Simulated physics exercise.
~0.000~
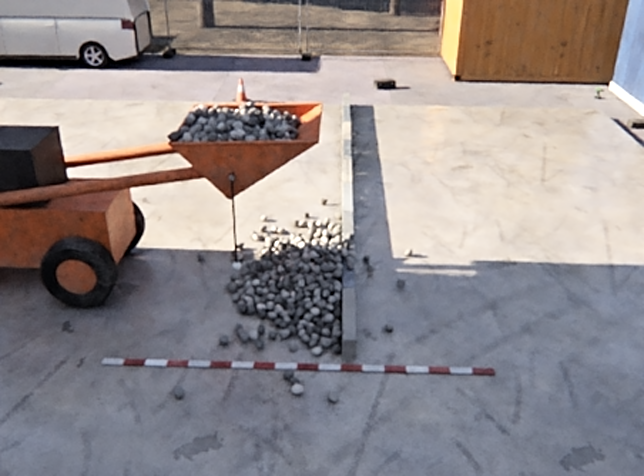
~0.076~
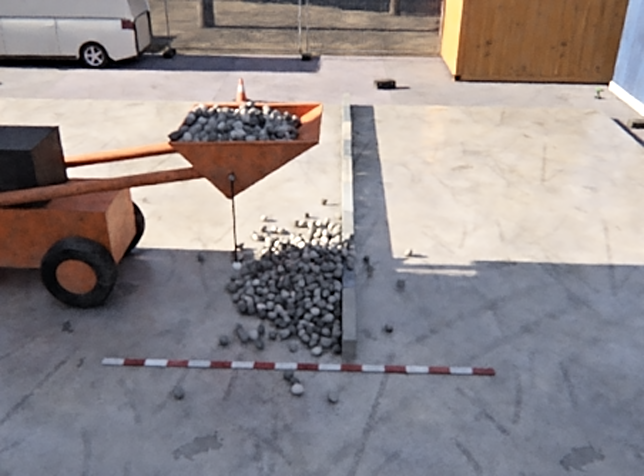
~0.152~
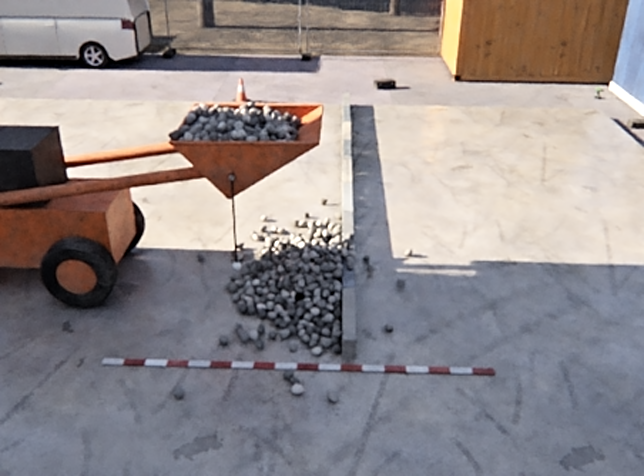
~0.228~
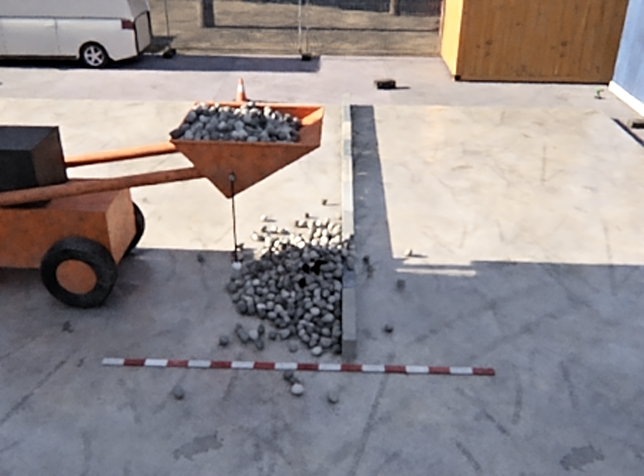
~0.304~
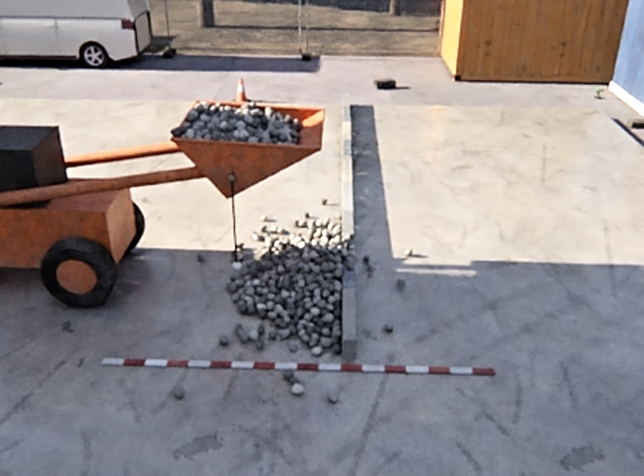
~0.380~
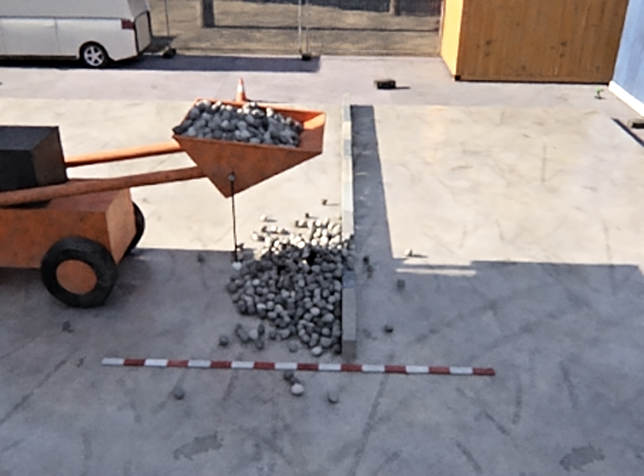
On a sunlit, partly shaded concrete yard, an orange loader holds a bucket of grey stones above a loose pile lying against a low kerb; the bucket stays still at first, then tilts very slightly while the pile remains unchanged.
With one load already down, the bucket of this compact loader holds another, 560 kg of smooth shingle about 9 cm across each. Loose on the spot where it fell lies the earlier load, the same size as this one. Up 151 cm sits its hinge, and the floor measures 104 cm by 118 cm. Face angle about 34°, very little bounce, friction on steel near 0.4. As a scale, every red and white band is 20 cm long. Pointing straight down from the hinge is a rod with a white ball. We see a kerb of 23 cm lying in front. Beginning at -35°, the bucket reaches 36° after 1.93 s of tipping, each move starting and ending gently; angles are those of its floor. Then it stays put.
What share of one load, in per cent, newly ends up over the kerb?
61 %.
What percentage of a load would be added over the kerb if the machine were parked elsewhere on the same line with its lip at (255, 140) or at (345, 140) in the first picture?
First place about 0 %, second about 90 %.
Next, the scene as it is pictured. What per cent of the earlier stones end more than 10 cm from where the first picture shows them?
I'd say roughly 10 per cent of them.
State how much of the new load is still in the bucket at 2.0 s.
It keeps some 30 percent of its load.
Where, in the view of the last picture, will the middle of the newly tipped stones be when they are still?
Their middle rests near (372, 275).
After 1.5 s the floor is at 25°; in per cent of one load, 94 in the bucket, 105 on this side of the kerb, 1 over the kerb; the foremost stones are at (374, 269).
After 2.0 s the floor is at 36°; in per cent of one load, 29 in the bucket, 154 on this side of the kerb, 16 over the kerb; the foremost stones are at (407, 279).
After 2.4 s the floor is at 36°; in per cent of one load, 3 in the bucket, 155 on this side of the kerb, 42 over the kerb; the foremost stones are at (466, 299).
After 5.2 s the floor is at 36°; in per cent of one load, 0 in the bucket, 138 on this side of the kerb, 62 over the kerb; the foremost stones are at (554, 311). Net gain over the kerb, 61.
